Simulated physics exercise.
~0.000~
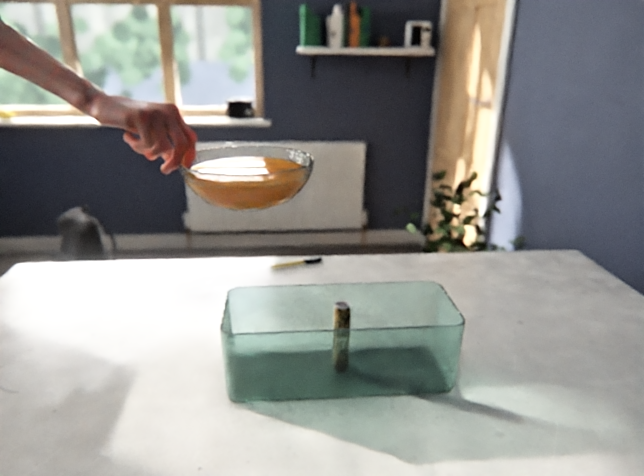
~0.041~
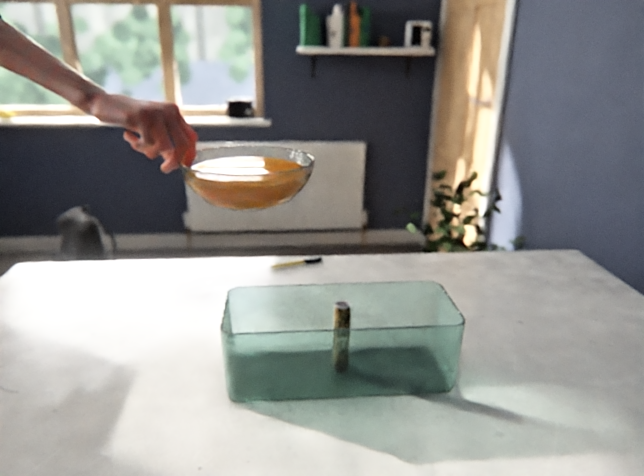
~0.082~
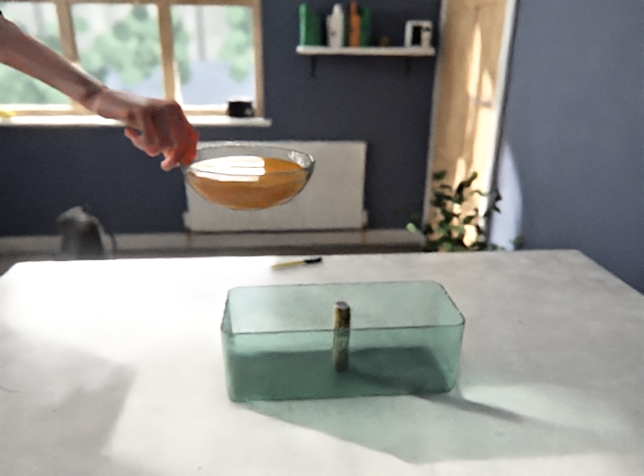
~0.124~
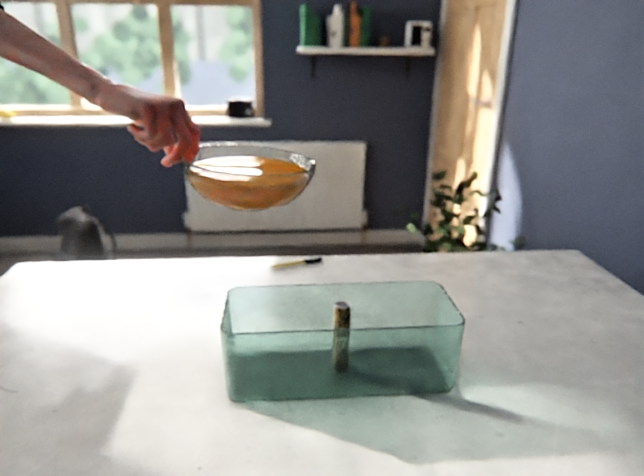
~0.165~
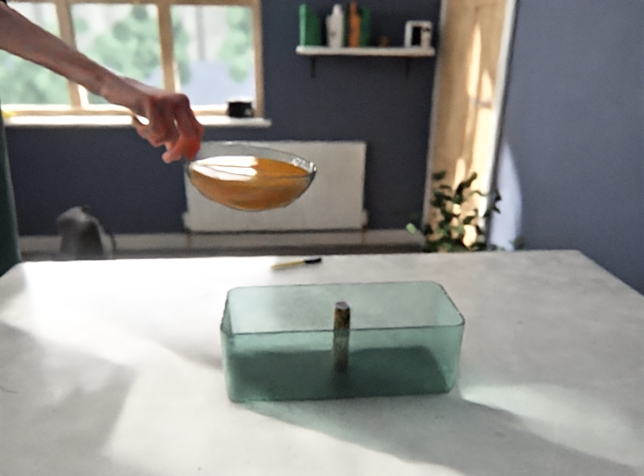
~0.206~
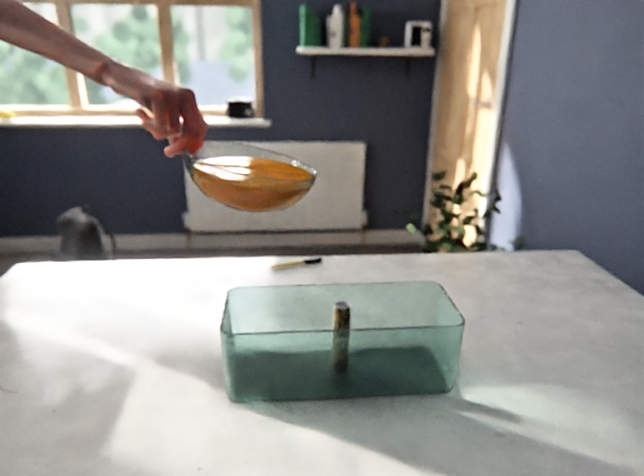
Above a table, a hand slightly tilts a bowl of juice rightward beside an empty basin.
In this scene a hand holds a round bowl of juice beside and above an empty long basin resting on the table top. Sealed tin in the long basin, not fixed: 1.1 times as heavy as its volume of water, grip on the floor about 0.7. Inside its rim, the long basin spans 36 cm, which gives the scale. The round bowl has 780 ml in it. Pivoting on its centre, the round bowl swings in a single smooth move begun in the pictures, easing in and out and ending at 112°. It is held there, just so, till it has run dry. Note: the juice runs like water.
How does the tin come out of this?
It will stay on its base.
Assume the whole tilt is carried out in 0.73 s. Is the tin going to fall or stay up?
Result: Tin upright.
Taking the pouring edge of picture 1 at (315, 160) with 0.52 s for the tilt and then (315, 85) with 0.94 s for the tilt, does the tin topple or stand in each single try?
Run one: It tumbles. Run two: It tumbles.
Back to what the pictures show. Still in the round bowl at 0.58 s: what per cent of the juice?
Still held: Roughly 18 % of the total.
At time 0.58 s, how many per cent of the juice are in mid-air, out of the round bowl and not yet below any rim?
62 per cent.
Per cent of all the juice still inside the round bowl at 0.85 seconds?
0 per cent or thereabouts.
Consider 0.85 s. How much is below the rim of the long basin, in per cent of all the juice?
Near 96 in a hundred.
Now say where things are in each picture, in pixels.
It leans 0°; its right rim is at (313, 160); the juice meets the walls at (186, 170) and (308, 169); the long basin's rim runs from (224, 310) to (452, 302); the tin's top is at (342, 308), in the first picture.
It leans 1°; its right rim is at (314, 160); the juice meets the walls at (186, 170) and (309, 169), in the second picture.
It leans 2°; its right rim is at (314, 162); the juice meets the walls at (187, 168) and (309, 170), in the third picture.
It leans 5°; its right rim is at (315, 165); the juice meets the walls at (188, 167) and (310, 171), in the fourth picture.
It leans 8°; its right rim is at (315, 169); the juice meets the walls at (189, 166) and (311, 173), in the fifth picture.
It leans 13°; its right rim is at (316, 175); the juice meets the walls at (192, 165) and (313, 175), in the sixth picture.
After 0.58 s the tilt is 75° and 18 per cent is still to pour; the tin stands where it began.
After 0.85 s the tilt is 109° and 0 per cent is still to pour; the tin stands where it began.
After 1.13 s the tilt is 112° and 0 per cent is still to pour; the tin stands where it began.
After 1.44 s the tilt is 112° and 0 per cent is still to pour; the tin stands where it began.
In the end the tin stands where it began.
